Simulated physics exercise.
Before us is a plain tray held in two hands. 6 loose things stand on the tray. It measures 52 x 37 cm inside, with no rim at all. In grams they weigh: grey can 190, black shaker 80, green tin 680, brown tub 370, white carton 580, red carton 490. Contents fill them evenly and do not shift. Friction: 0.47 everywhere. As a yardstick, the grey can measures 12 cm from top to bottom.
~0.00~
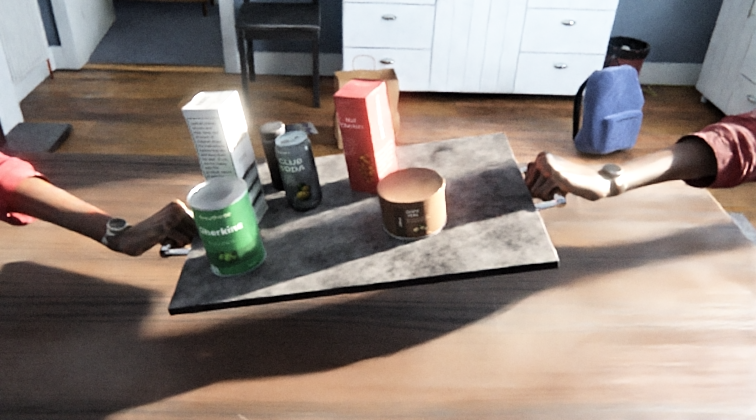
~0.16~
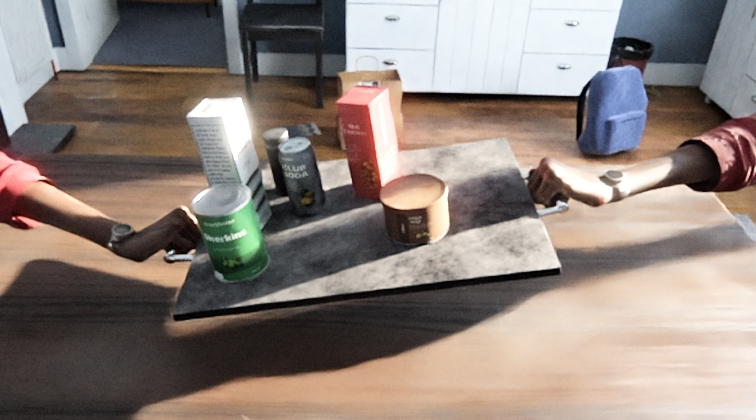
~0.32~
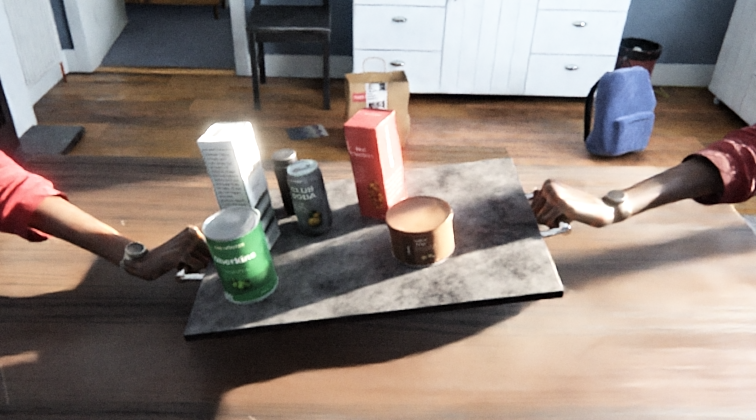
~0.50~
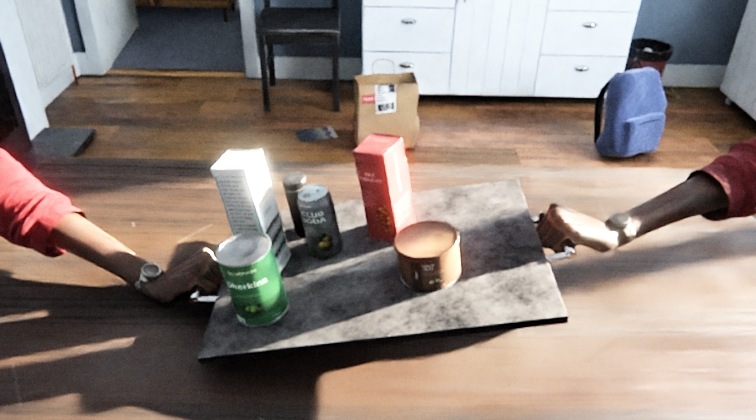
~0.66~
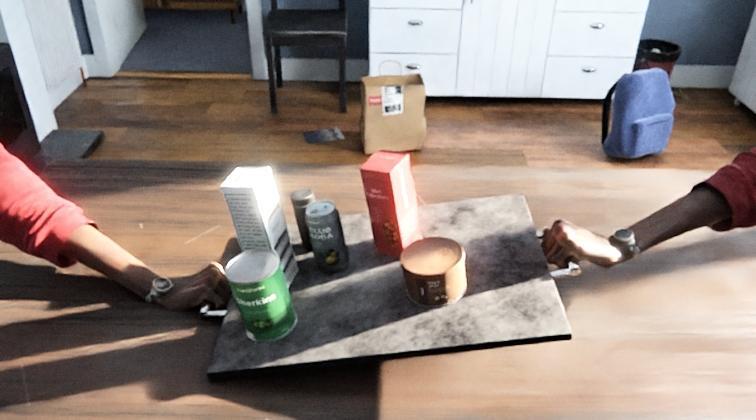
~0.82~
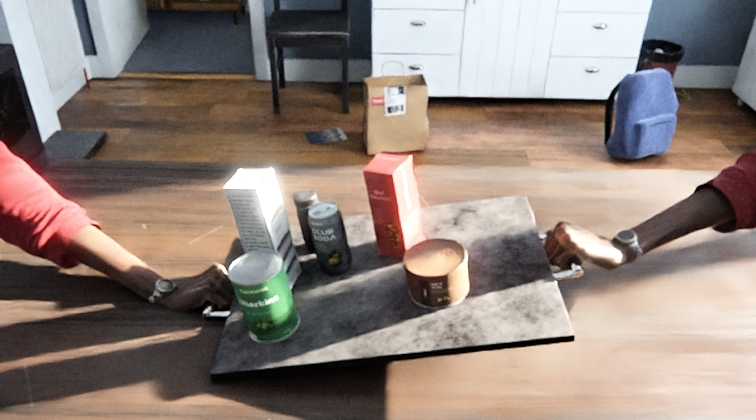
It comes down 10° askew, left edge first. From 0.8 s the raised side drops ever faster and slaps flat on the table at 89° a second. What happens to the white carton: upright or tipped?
The white carton stays upright.
After 0.92 s, left edge on the table, tray at 7°.
After 1.02 s, tray flat on the table.
In the end (2.1 s), all 6 under 5 cm from the start. In the last view, white carton near (279, 238).
